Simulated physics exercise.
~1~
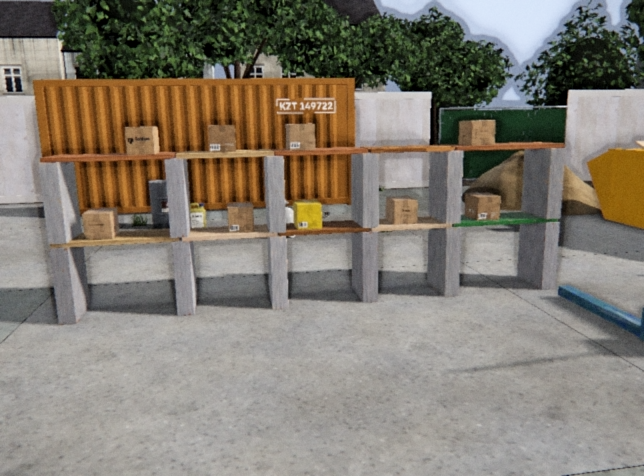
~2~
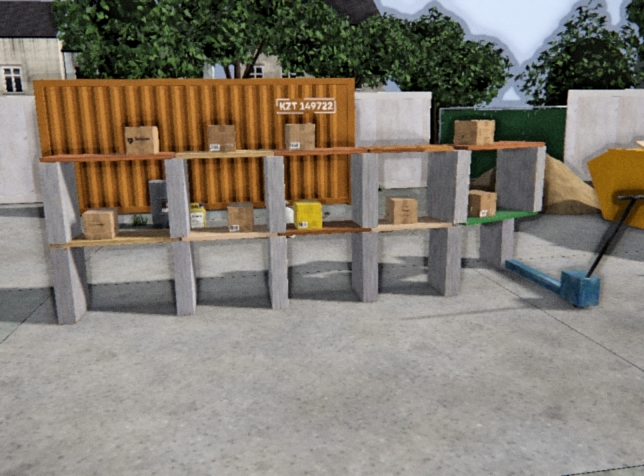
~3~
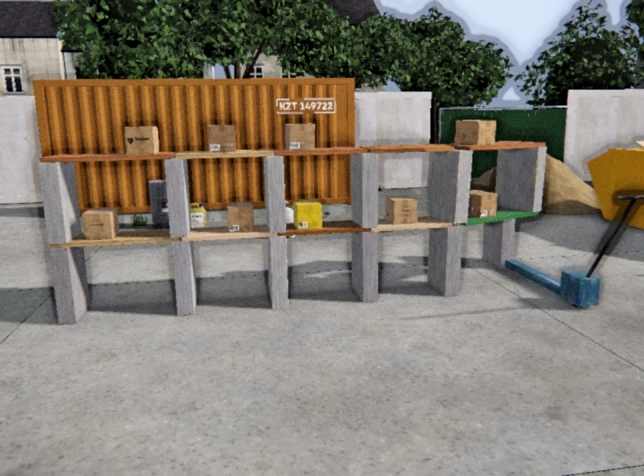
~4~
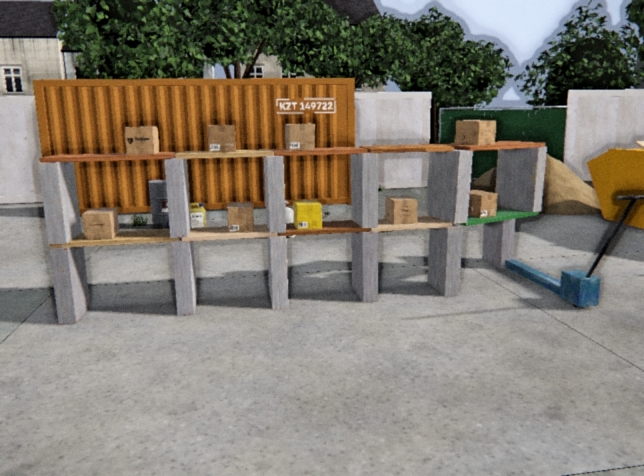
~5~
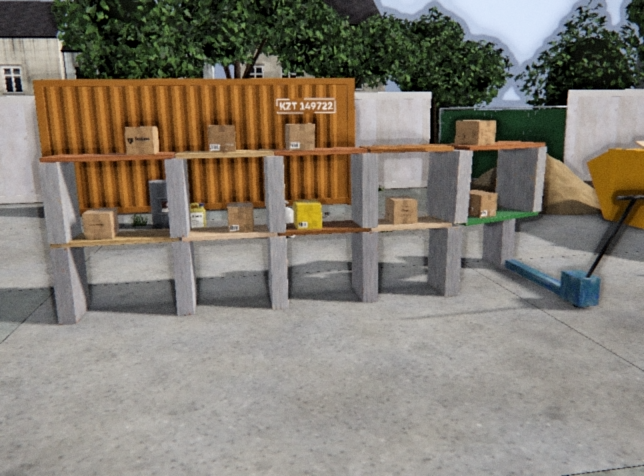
A blue jack shoves the right end of the loaded shelves leftward, and everything stays standing.
